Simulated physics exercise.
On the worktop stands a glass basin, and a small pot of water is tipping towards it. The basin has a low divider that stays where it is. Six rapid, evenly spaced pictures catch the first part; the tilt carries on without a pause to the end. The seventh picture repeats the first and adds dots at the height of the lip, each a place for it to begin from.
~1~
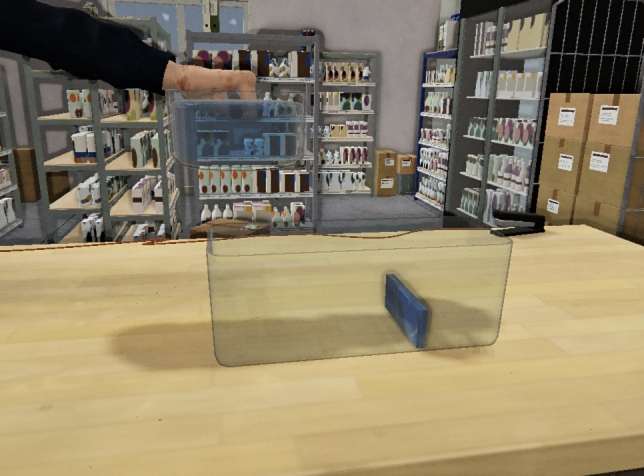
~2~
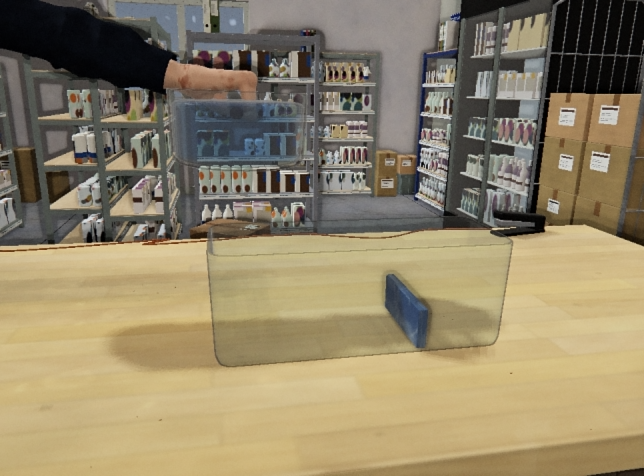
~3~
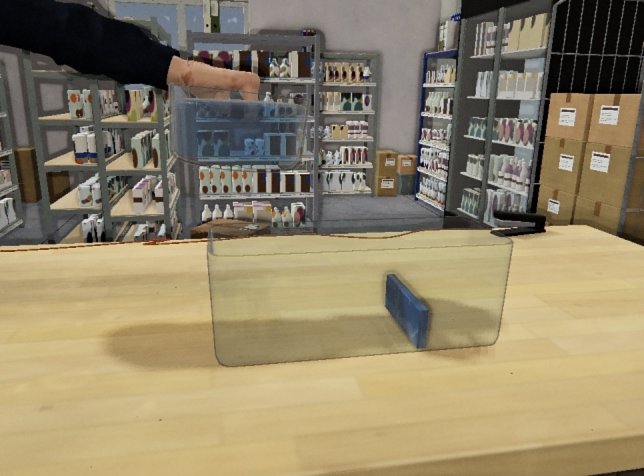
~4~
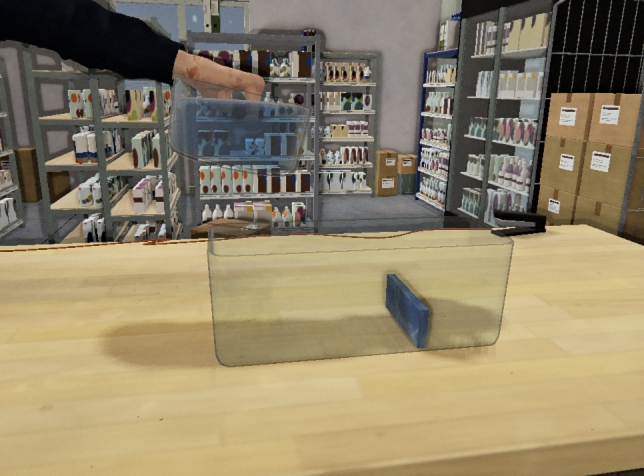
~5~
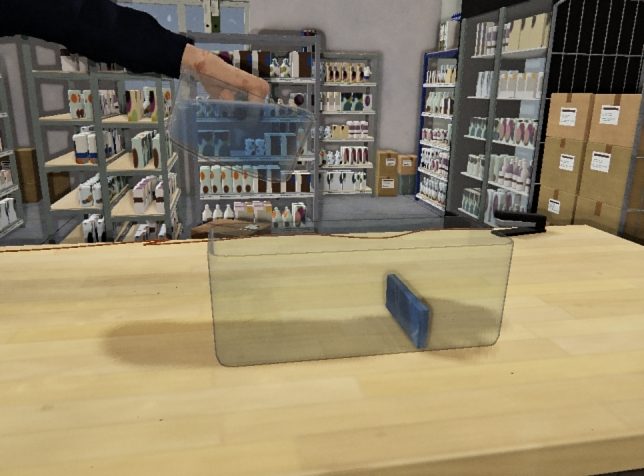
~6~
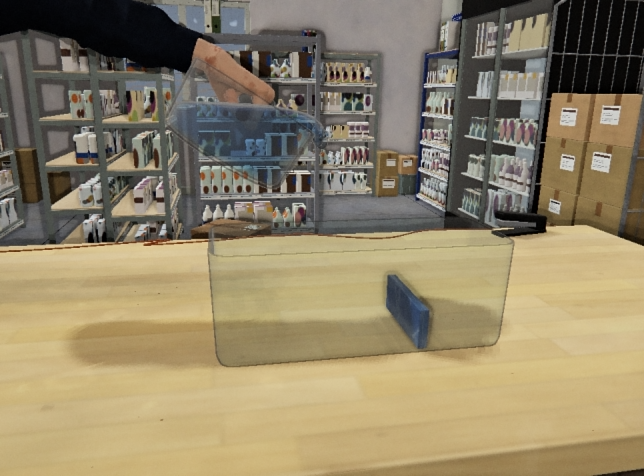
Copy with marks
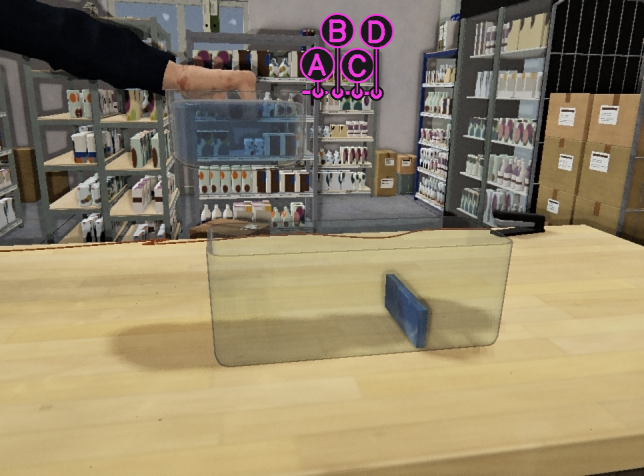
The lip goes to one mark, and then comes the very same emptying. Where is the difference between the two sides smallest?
D is best.
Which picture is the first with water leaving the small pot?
Picture 5.
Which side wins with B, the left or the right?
More ends on the left.
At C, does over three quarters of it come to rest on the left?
No.
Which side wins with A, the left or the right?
The left one.
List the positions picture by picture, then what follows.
In the first frame, upright, lip at (303, 92); basin from (215, 364) to (495, 341); top of the wall at (405, 290); nothing has left yet.
In the second frame, upright, lip at (304, 94); nothing has left yet.
In the third frame, tipped about 6°, lip at (306, 99); nothing has left yet.
In the fourth frame, tipped about 13°, lip at (309, 107); nothing has left yet.
In the fifth frame, tipped about 21°, lip at (311, 119); water is over the lip, down to (311, 119).
In the sixth frame, tipped about 32°, lip at (312, 132); water is over the lip, down to (322, 146).
In magenta, A at (317, 92); B at (337, 92); C at (357, 93); D at (376, 93).
For dot A, about 91 % ends left of the wall and 7 % right of it.
For dot B, about 80 % ends left of the wall and 14 % right of it; 6 % is lost outside.
For dot C, about 63 % ends left of the wall and 35 % right of it; 3 % is lost outside.
For dot D, about 50 % ends left of the wall and 49 % right of it.
